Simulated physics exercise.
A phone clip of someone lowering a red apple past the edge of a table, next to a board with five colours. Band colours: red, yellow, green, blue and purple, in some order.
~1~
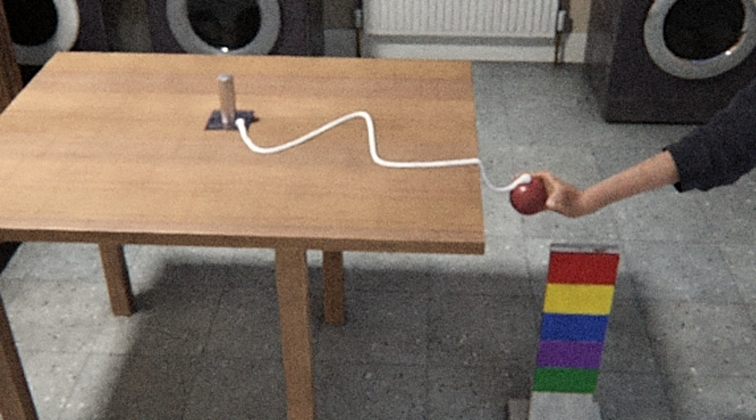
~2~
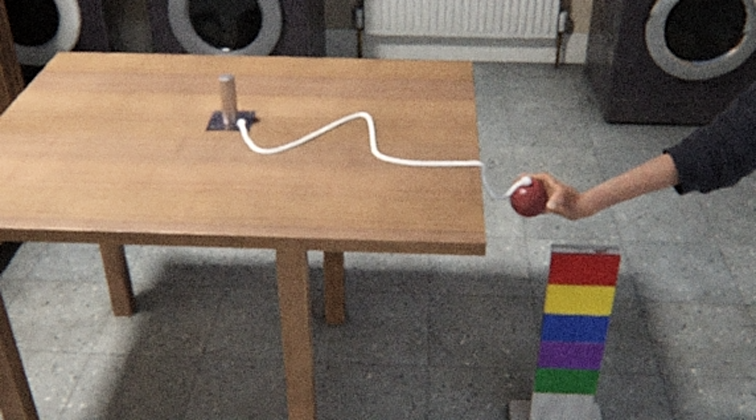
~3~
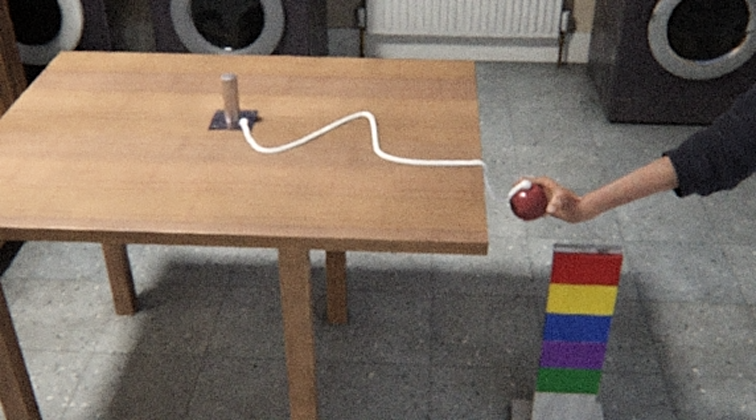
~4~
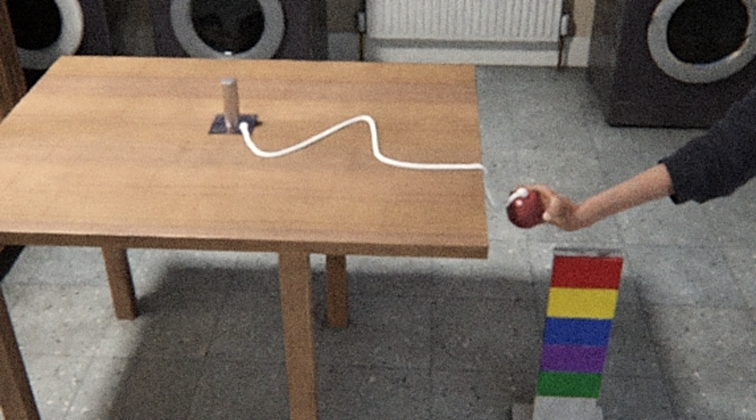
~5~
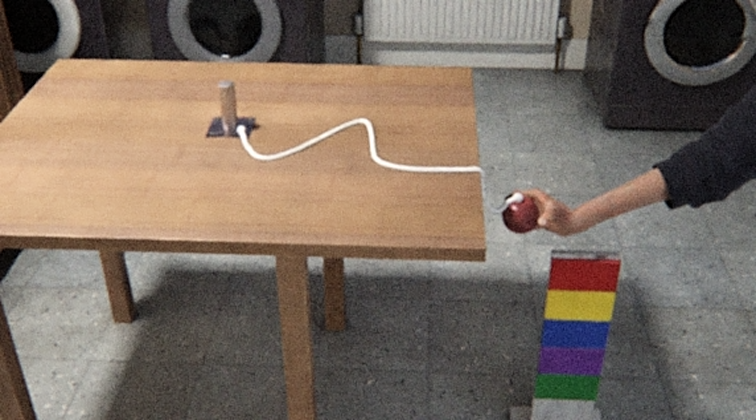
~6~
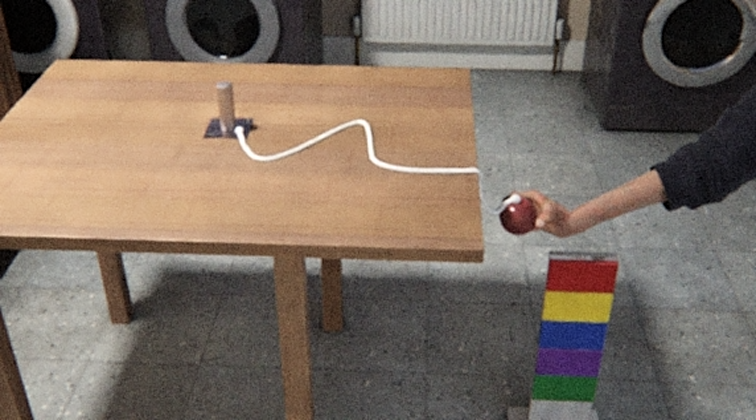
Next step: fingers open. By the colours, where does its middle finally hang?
At the purple band.
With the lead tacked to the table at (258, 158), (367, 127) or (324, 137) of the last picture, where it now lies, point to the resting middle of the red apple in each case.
Taking them in turn, I'd expect around (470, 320), (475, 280) and finally (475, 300).
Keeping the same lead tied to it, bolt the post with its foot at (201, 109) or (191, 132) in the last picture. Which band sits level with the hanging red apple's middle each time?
Try one - blue; try two - blue.
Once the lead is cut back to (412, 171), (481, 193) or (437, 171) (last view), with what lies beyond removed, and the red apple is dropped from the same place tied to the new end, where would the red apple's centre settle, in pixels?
Taking the tries in order gives (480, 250), (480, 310) and (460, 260).
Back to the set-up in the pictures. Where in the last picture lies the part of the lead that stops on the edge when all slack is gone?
(370, 143).
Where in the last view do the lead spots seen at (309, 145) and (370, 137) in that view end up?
They finish at (361, 140) and (465, 151) respectively.
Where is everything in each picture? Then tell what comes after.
In the first frame, red apple (528, 197); red (583, 271); yellow (579, 300); blue (574, 329); purple (570, 356); green (566, 381).
In the second frame, red apple (529, 199); lead through (247, 140) (311, 137) (369, 118) (385, 159) (468, 164).
In the third frame, red apple (529, 202).
In the fourth frame, red apple (525, 210); lead through (250, 143) (313, 141) (371, 122) (388, 162) (471, 167).
In the fifth frame, red apple (521, 215).
In the sixth frame, red apple (518, 217); lead through (245, 147) (309, 144) (367, 126) (383, 166) (466, 171).
Soon after, apple near (494, 353); level with purple.
After that, apple near (438, 332); level with purple.
And then, apple near (479, 347); level with purple.
In the end, apple near (461, 340); level with purple. The lead holds its middle at purple.
